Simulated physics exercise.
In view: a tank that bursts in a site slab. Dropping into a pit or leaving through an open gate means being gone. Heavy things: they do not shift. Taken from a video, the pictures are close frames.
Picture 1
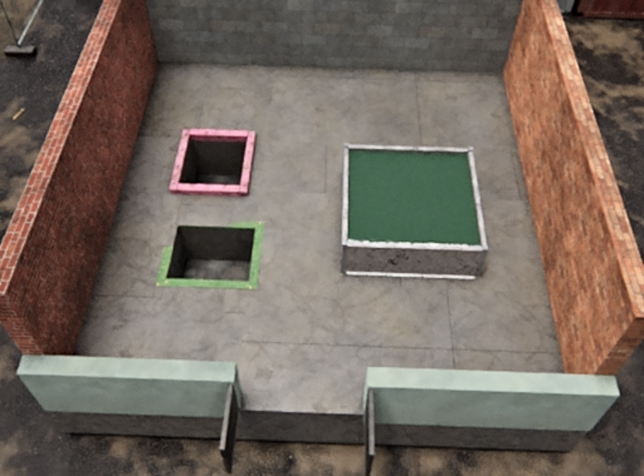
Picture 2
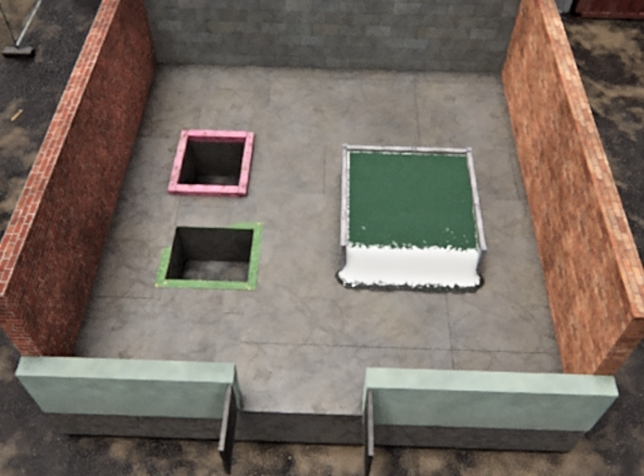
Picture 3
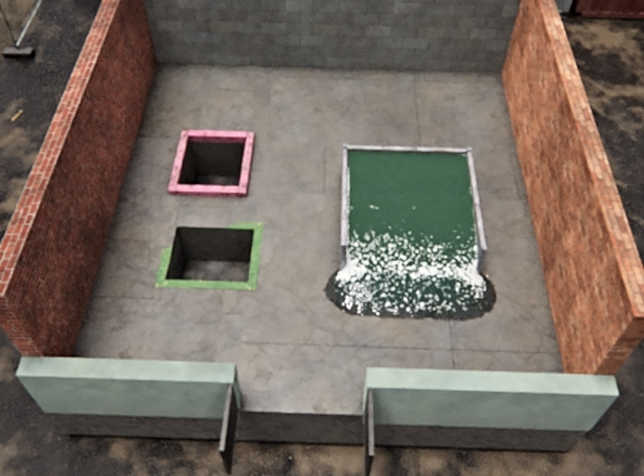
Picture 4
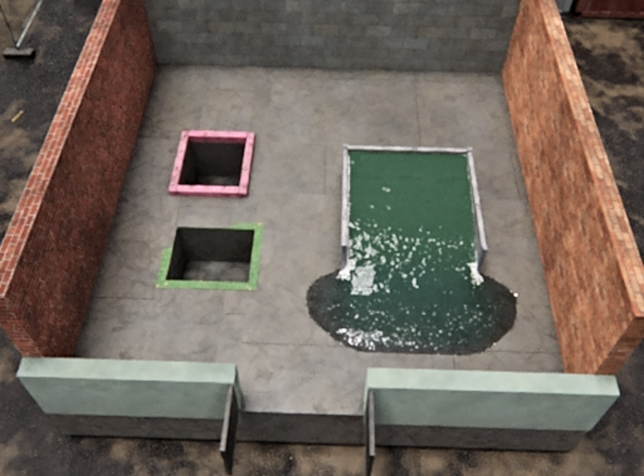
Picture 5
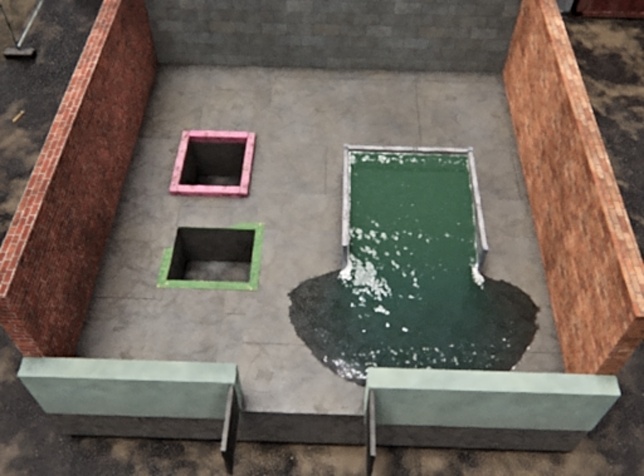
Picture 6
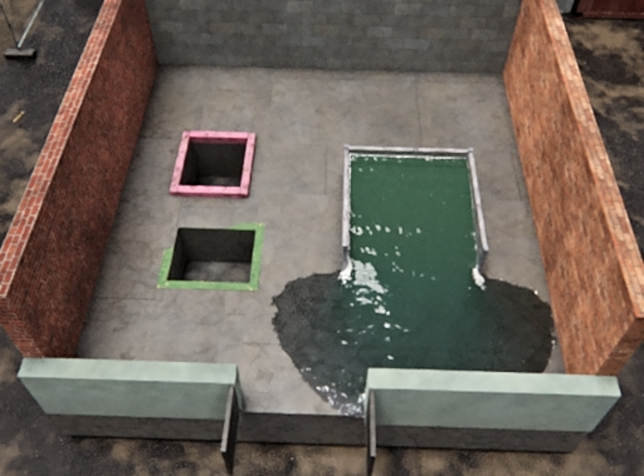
On a walled concrete slab with two square pits, a tank bursting at its front and green water spreading across the floor.
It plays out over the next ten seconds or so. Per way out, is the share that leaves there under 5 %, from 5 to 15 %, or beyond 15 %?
As I see it, the gate is left holding a hefty amount - past fifteen per cent; the pink pit is left holding a tiny amount - below five per cent; the green pit is left holding a modest amount - five to fifteen per cent.
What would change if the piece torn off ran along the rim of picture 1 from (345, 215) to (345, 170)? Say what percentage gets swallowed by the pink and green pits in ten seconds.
Shares: Pink at 6 percent, green at 40 percent.
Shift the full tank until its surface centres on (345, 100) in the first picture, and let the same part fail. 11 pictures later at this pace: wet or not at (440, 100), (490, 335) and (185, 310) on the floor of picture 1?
Going through the three spots, I'd say high and dry, swamped, high and dry.
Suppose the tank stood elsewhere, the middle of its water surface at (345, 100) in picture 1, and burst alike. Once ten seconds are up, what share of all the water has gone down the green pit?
Within ten seconds roughly 15 percent of the total ends in the green pit.
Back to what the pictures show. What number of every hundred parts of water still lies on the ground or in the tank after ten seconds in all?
Some 64 parts in a hundred have not run off.
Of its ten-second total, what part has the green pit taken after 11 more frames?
Estimate: Some 0 per cent.
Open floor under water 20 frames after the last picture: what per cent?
Some 35 per cent.
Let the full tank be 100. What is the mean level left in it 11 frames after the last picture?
Close to 30 %.
A moment on, water covers 20 % of the floor; the gate 3 %, the pink pit 0 %, the green pit 0 %.
Next, water covers 20 % of the floor; the gate 10 %, the pink pit 0 %, the green pit 0 %.
Then, water covers 35 % of the floor; the gate 18 %, the pink pit 0 %, the green pit 0 %.
Later, water covers 60 % of the floor; the gate 25 %, the pink pit 0 %, the green pit 1 %.
In the end, water covers 95 % of the floor; the gate 29 %, the pink pit 0 %, the green pit 7 %.
